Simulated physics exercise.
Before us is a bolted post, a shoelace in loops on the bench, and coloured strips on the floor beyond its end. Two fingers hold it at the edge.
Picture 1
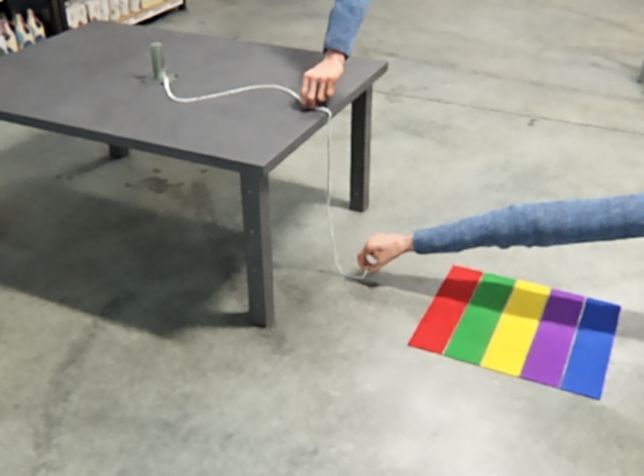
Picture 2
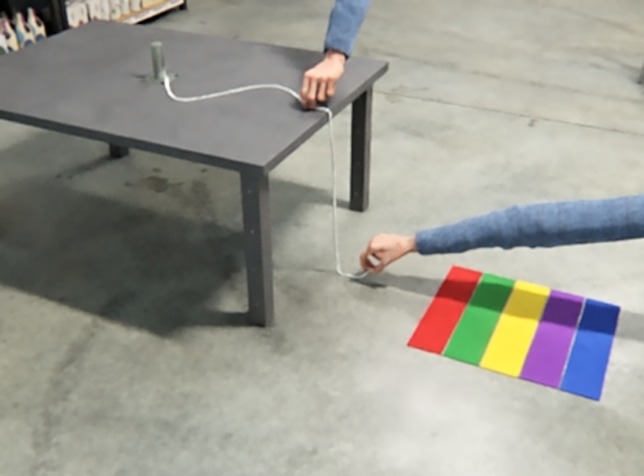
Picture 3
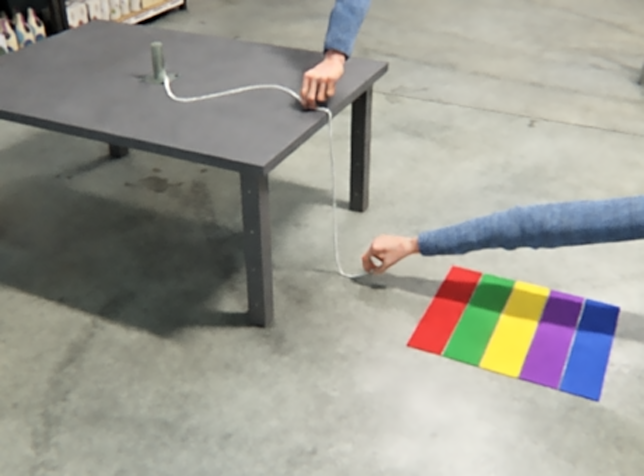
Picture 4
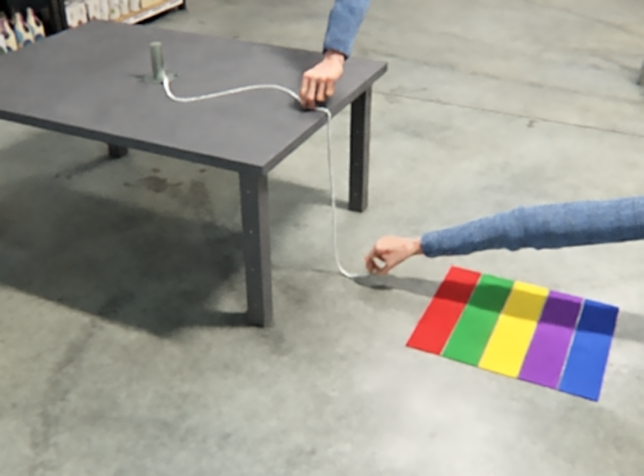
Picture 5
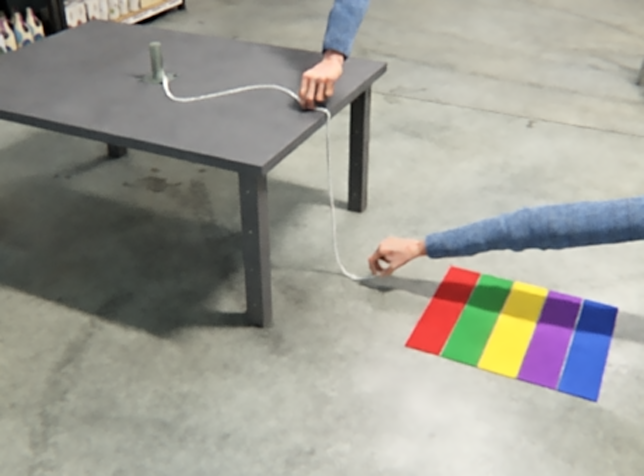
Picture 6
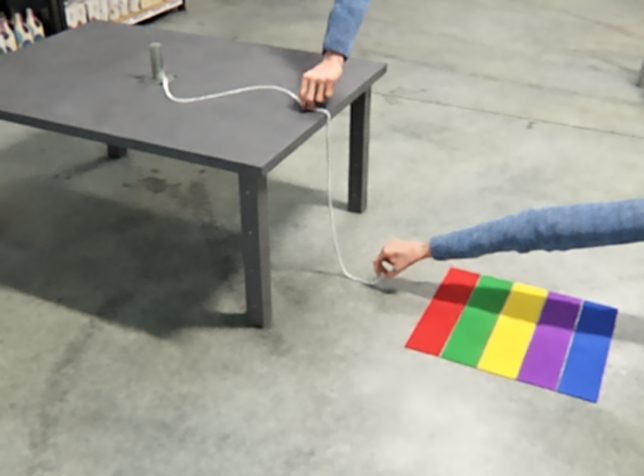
On a dark table above a concrete floor, one hand held a white cord at the edge while another hand below slowly drew its hanging end slightly right, toward the red strip.
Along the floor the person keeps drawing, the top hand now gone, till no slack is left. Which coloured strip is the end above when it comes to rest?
The purple one.
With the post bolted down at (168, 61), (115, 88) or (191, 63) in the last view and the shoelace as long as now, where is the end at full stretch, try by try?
Near (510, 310), (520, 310) and (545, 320).
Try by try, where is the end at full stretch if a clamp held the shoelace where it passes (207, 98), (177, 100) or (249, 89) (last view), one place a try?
The places are (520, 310), (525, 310) and (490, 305).
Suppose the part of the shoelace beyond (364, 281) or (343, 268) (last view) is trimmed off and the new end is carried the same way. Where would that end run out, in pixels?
It ends up at (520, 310) the first time and at (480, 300) the second.
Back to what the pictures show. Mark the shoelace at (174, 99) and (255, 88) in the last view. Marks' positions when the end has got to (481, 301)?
Around (206, 92) and (284, 106).
A little later, end near (481, 301); over green.
Next, end near (529, 313); over yellow.
When it is tight, end near (557, 321); over purple. It halts on the purple strip.
